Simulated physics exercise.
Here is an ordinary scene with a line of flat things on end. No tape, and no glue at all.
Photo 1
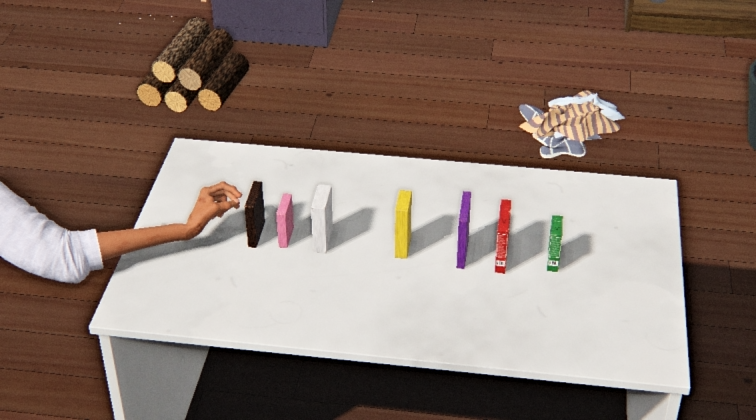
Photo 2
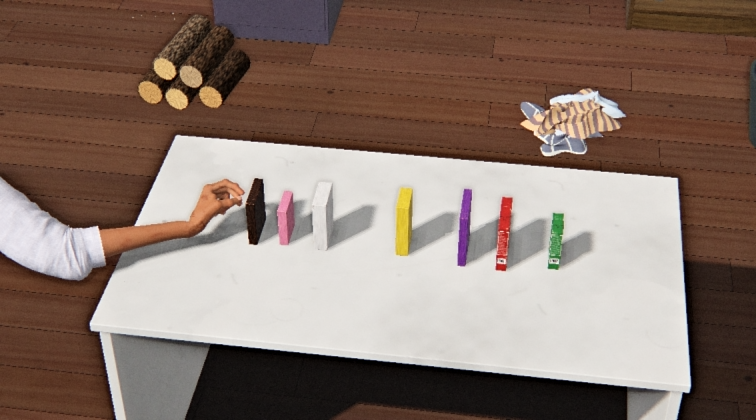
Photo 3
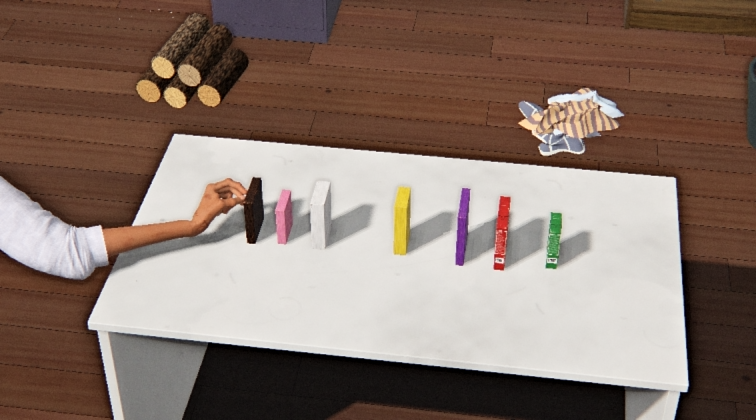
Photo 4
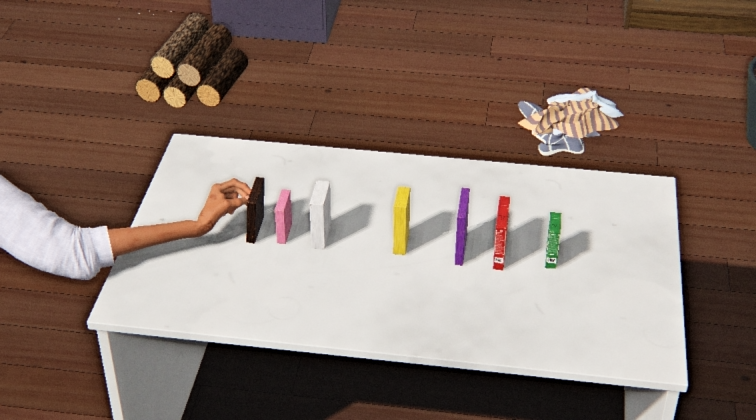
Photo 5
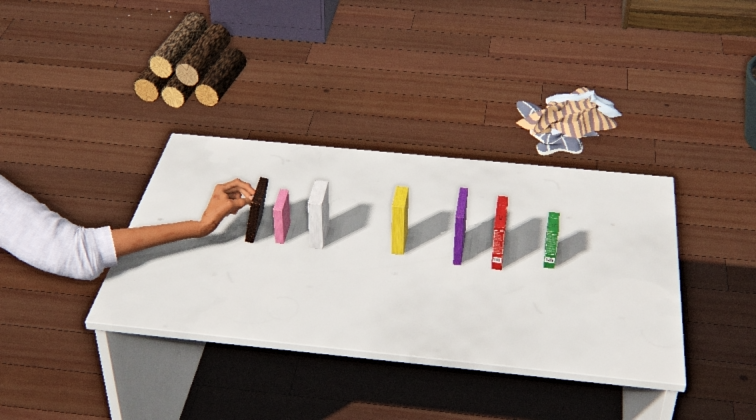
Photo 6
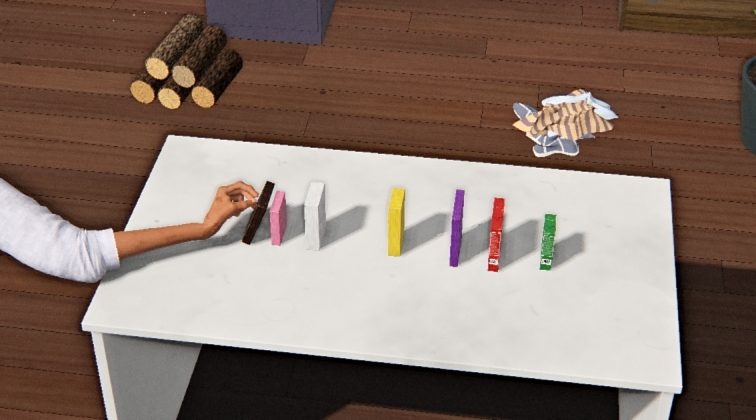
A hand at the left of a white table pushed the black board at the end of a row of seven upright coloured pieces, tilting it rightward toward the pink one while the others stood still.
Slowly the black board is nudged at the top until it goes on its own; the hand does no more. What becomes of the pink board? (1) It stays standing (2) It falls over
Answer: 2.
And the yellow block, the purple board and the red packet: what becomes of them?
Result - yellow block up, purple board up, red packet up.
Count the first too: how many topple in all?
In all, 3.
Then, 0.30 s on from there, black board 61° over; pink board turned 49° from how it was put near (297, 223); white board turned 15° from how it was put.
Then, 0.50 s on from there, black board 72° over; pink board turned 74° from how it was put near (302, 229); white board on its side.
In the end, toppled on the table, white board and pink board; the other 3 unmoved. At the end, from the last picture's camera, pink board near (304, 234).
